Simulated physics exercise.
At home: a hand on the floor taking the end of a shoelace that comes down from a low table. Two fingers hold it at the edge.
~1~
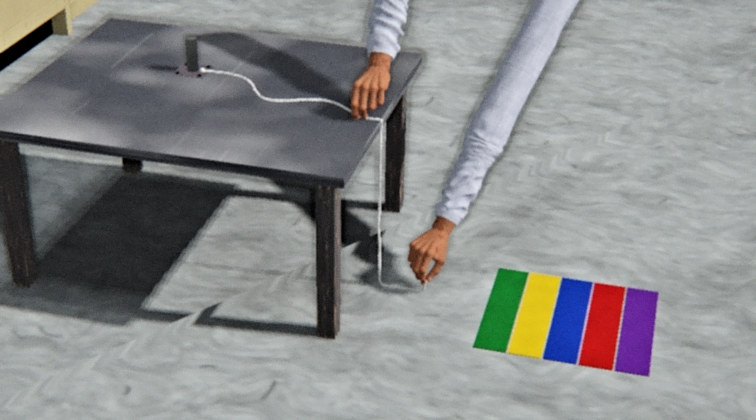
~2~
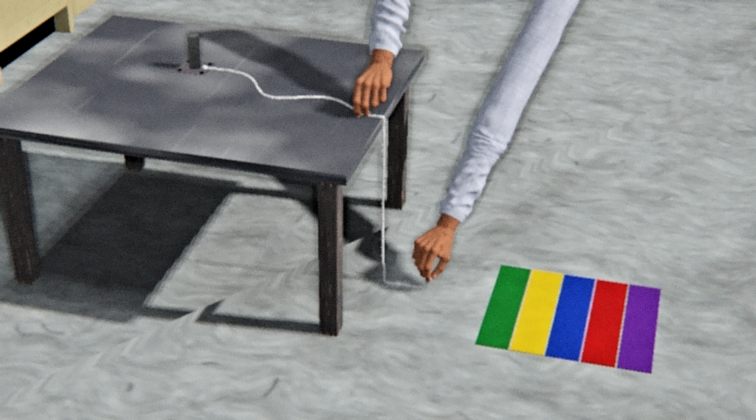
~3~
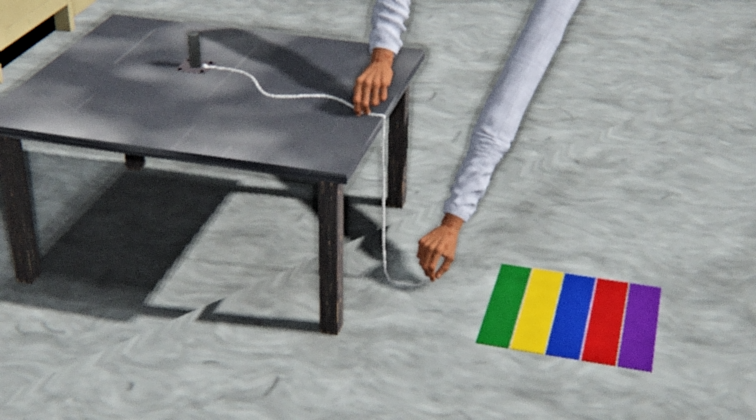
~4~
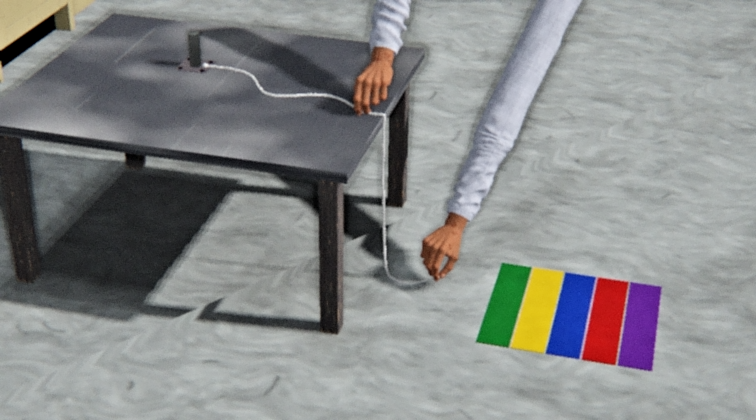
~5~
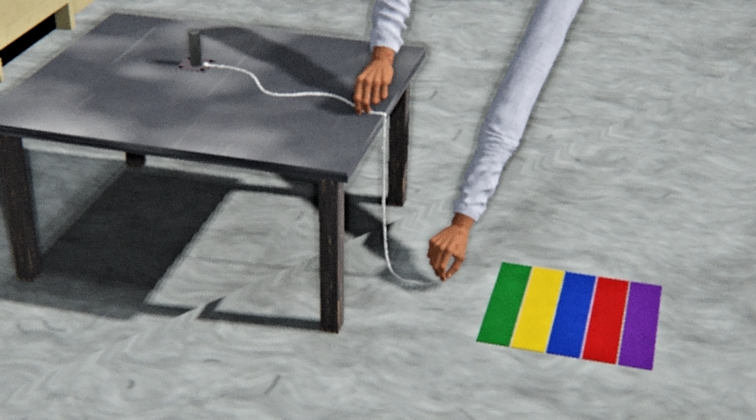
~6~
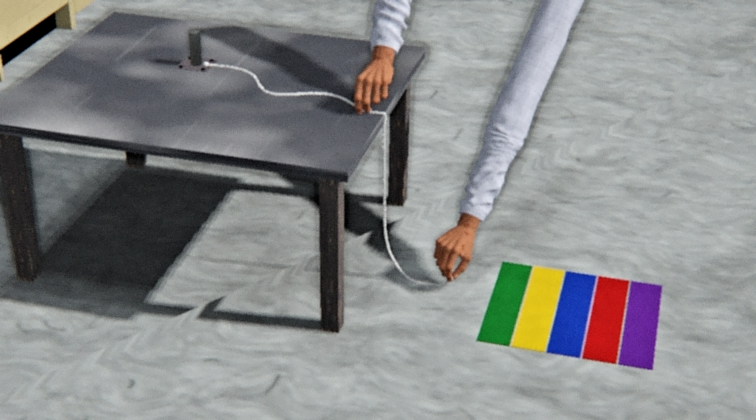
The clip shows one hand pressing a white lace at the edge of a low dark table while another hand, near the floor, draws the hanging end slightly right, beside a strip of green, yellow, blue, red and purple bands.
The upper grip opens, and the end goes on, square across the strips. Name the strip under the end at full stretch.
It gets as far as the blue strip.
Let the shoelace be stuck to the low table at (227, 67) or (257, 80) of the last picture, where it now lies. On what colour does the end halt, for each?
Try by try: Blue; blue.
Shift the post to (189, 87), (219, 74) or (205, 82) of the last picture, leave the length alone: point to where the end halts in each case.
Near (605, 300), (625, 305) and (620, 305).
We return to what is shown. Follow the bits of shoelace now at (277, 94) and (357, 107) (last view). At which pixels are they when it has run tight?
The first at (301, 88), the second at (382, 109).
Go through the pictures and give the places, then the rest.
The first frame shows end (426, 280); green (494, 334); yellow (528, 340); blue (563, 346); red (598, 351); purple (634, 357).
The second frame shows end (430, 278); shoelace through (234, 72) (267, 96) (341, 102) (384, 137) (383, 203) (384, 268).
The third frame shows end (435, 277).
The fourth frame shows end (439, 277); shoelace through (235, 70) (268, 94) (342, 100) (383, 135) (383, 201) (386, 267).
The fifth frame shows end (445, 277).
The sixth frame shows end (452, 277); shoelace through (236, 68) (268, 93) (343, 98) (384, 133) (384, 200) (398, 266).
A little later, end near (521, 288); over green.
Next, end near (559, 294); over blue.
When it is tight, end near (582, 298); over blue. The blue one.
